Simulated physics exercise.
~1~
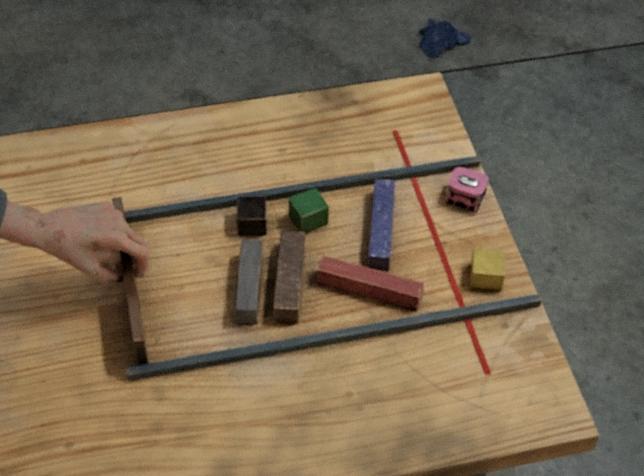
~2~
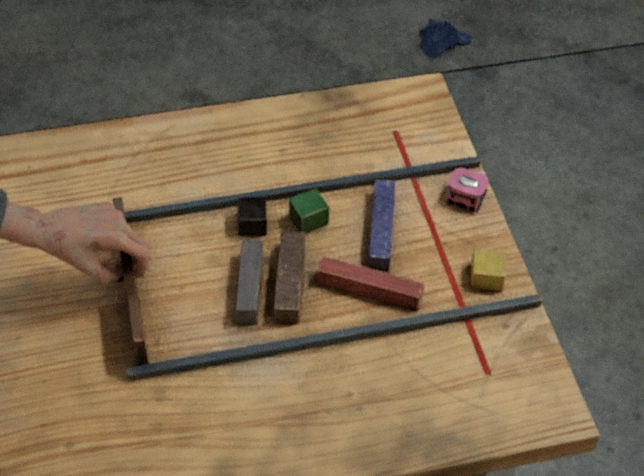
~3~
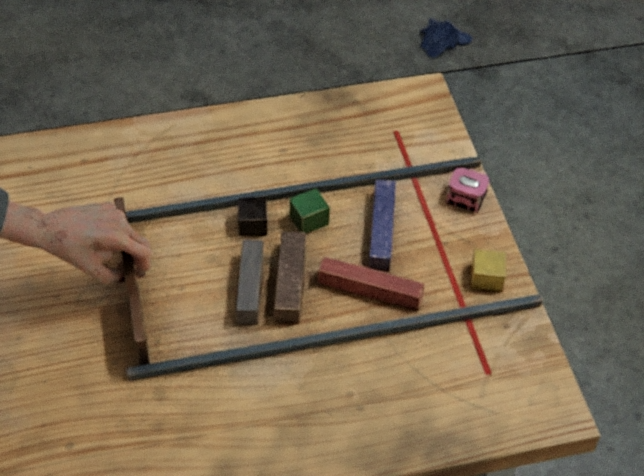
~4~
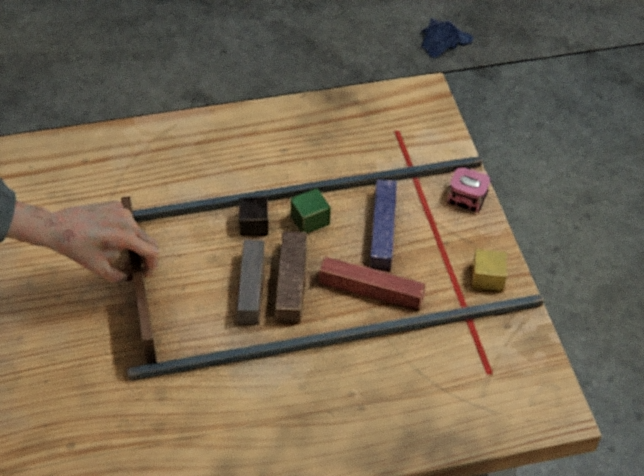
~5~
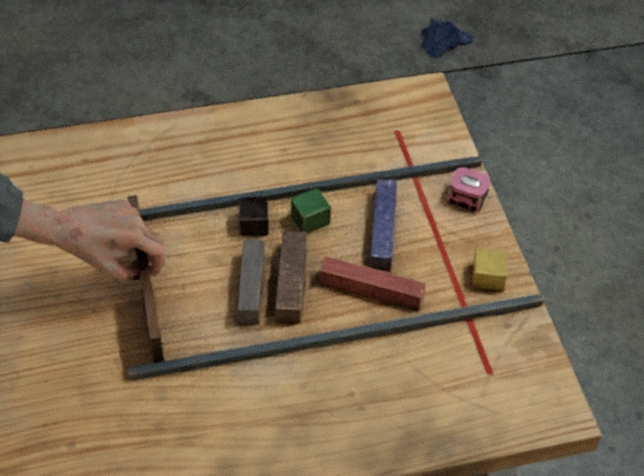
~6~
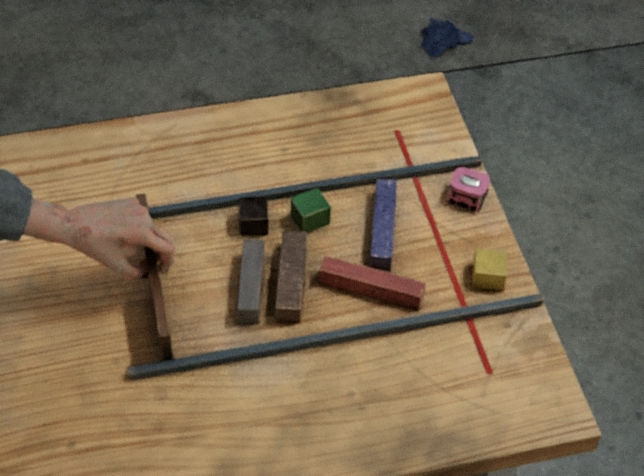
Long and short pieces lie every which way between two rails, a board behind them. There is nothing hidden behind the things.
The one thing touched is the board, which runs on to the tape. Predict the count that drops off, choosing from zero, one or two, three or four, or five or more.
The count is one or two.
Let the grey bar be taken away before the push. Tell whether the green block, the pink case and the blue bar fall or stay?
Result - green block: Up; pink case: Gone; blue bar: Up.
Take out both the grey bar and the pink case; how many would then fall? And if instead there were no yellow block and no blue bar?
Count: 0 (first case); 1 (second).
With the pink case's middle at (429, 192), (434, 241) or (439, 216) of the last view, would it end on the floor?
Result per try, in order: Toppled; toppled; toppled.
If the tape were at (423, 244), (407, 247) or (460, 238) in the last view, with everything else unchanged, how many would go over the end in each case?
1, 0, 4.
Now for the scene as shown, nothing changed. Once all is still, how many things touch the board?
Count: 2.
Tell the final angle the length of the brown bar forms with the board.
Misalignment: Close to 0°.
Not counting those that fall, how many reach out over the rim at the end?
The total here is 2.
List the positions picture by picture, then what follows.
In the first frame, pink case (467, 189); yellow block (488, 269); blue bar (382, 224); board (130, 279); tape (437, 241).
In the second frame, yellow block (488, 270); board (130, 279).
In the third frame, blue bar (383, 224); black block (253, 216).
In the fourth frame, pink case (469, 190); red bar (372, 283).
In the fifth frame, yellow block (490, 270); grey bar (252, 281).
In the sixth frame, pink case (469, 189); yellow block (490, 270); blue bar (384, 224); board (154, 275); tape (439, 241).
Early on, none off yet; pink case at rest near (469, 189); yellow block at rest near (490, 270); blue bar at rest near (384, 224).
A while later, none off yet; pink case at rest near (469, 189); yellow block at rest near (490, 270); blue bar travelled a little near (397, 215).
Further along, none off yet; pink case travelled a little near (486, 186); yellow block travelled about its own width near (513, 247); blue bar travelled about its own width near (459, 203).
Finally, the number that fall off is one or two; lost, yellow block and pink case.
